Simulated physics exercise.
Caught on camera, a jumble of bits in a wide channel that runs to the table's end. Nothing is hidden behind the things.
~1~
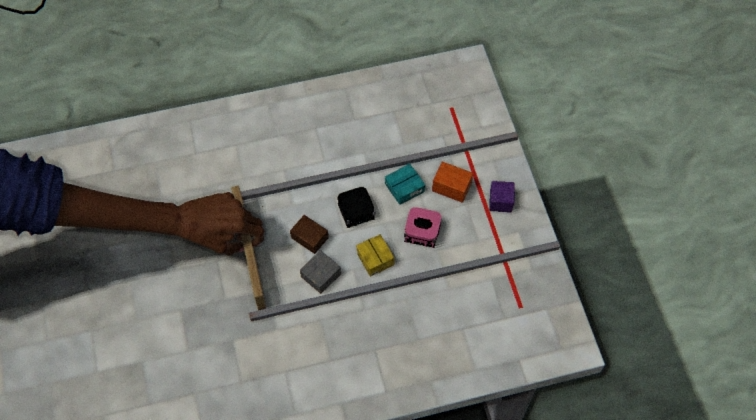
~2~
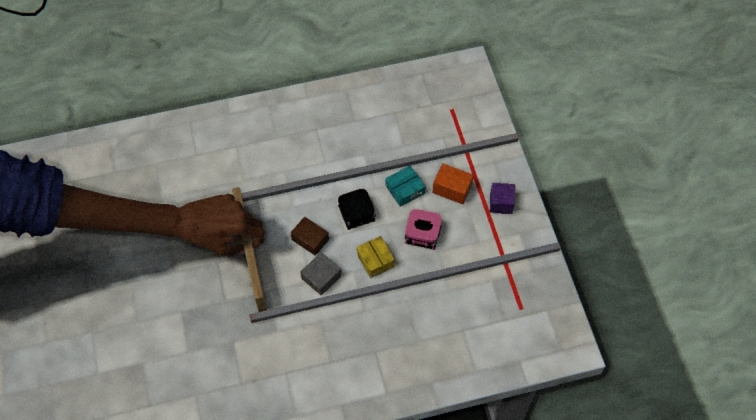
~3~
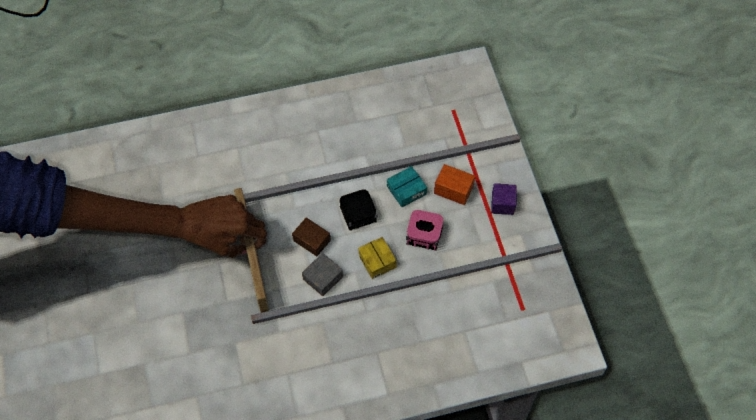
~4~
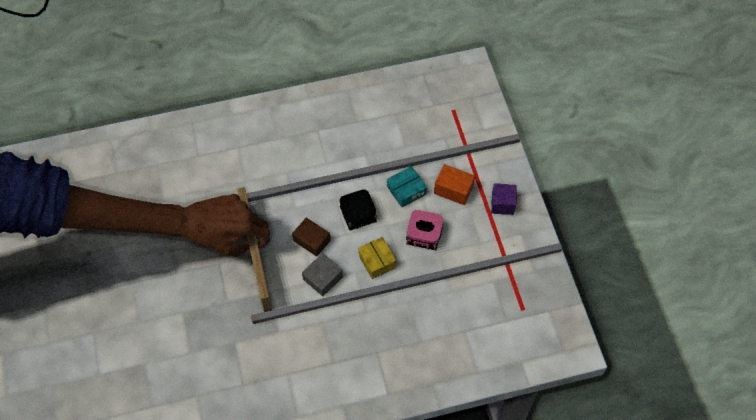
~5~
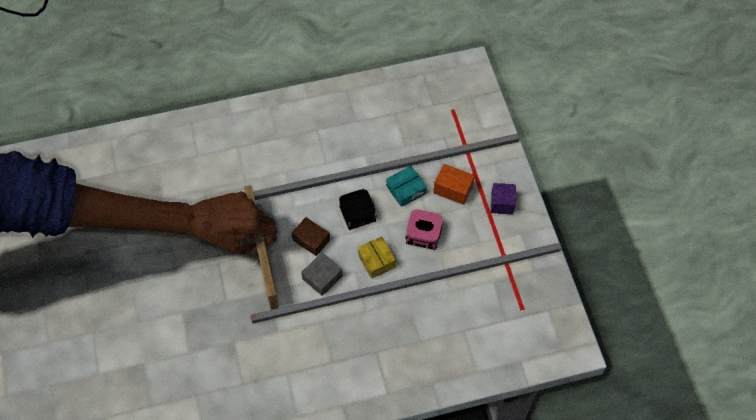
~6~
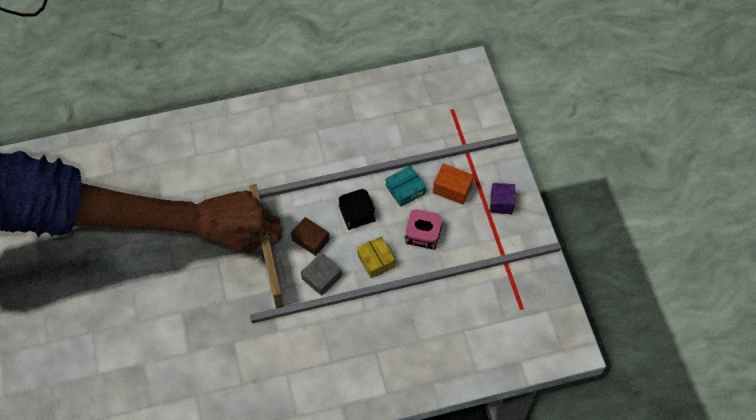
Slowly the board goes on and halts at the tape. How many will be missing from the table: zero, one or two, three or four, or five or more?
In the end the number that fall off is one or two.
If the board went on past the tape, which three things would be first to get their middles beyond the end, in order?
In order: The orange block, then the purple block, then the turquoise box.
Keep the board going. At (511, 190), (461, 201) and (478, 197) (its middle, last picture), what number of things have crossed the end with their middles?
Past the end: 5, 0 and 2.
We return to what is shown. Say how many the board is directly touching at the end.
That makes 3.
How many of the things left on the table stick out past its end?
2 of them.
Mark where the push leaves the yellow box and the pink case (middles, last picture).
About (528, 212), and the other about (525, 186).
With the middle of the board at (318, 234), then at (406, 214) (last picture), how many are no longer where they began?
2 and 7.
Soon after, none off yet; purple block at rest near (503, 199); orange block at rest near (453, 184); pink case at rest near (424, 230).
Then, none off yet; purple block moving near (505, 200); orange block moved about its own width near (480, 182); pink case moved about its own width near (455, 202).
By the end, the number that fall off is one or two; fallen, orange block and purple block.
